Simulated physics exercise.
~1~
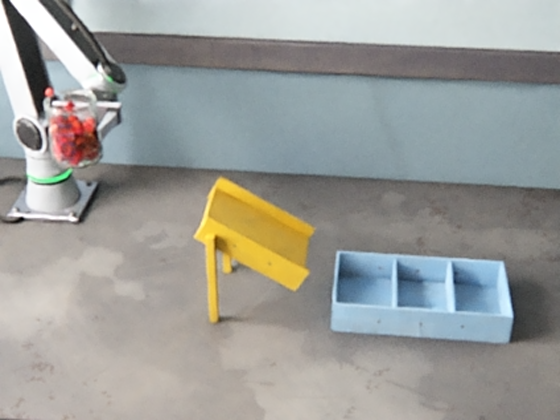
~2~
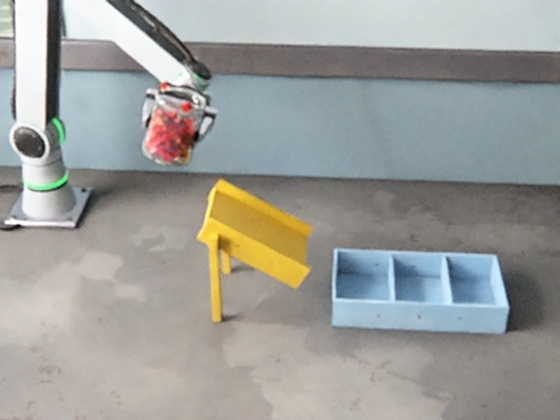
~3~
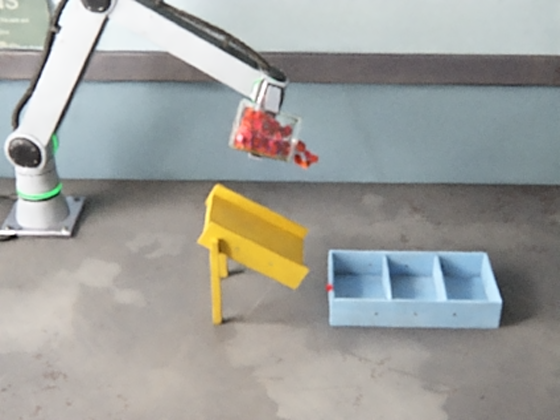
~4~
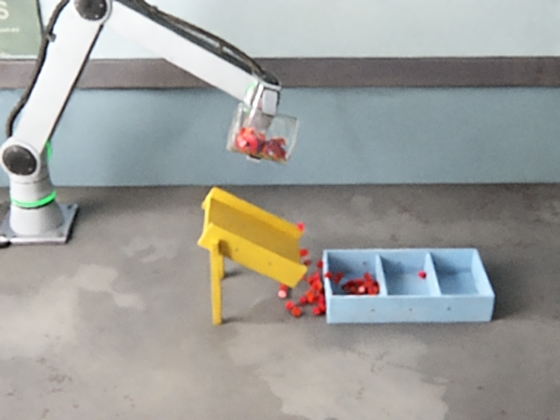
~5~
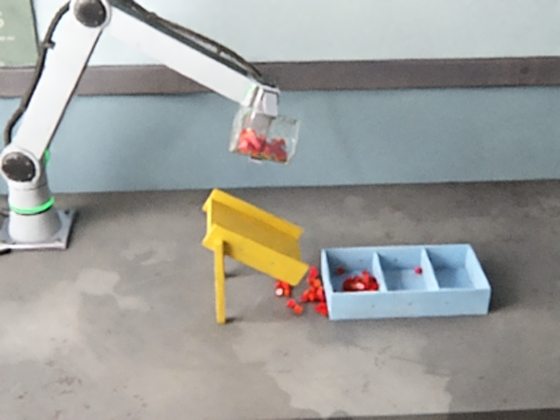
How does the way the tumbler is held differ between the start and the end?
At the start the arm holds the tumbler upright, and by the end it is holding it tipped over on its side.
